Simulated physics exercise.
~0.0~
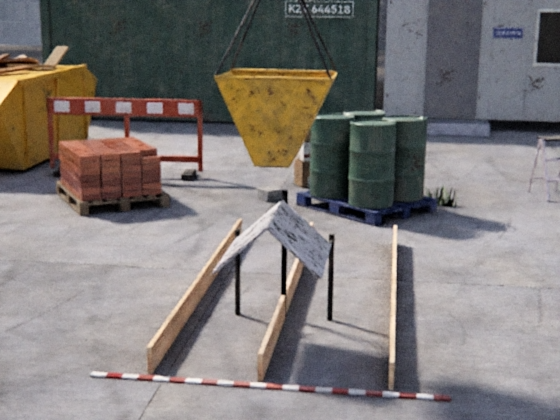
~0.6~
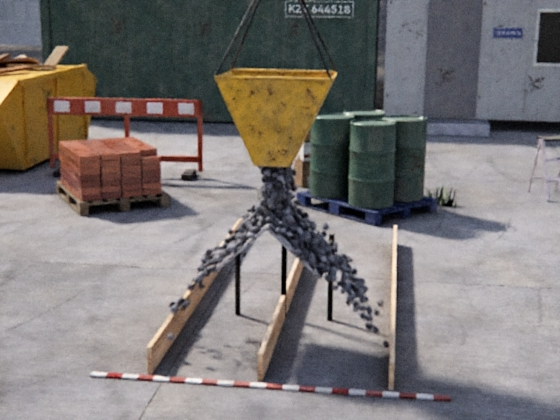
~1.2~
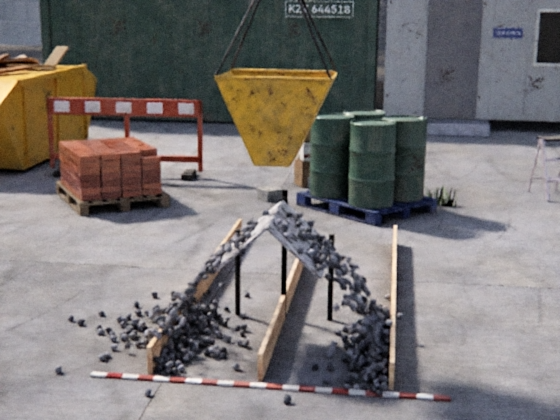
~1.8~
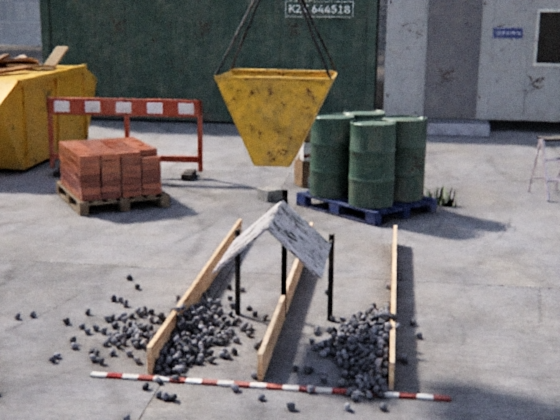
Grey stones pour from a yellow skip, split over sloping steel, and settle in piles.
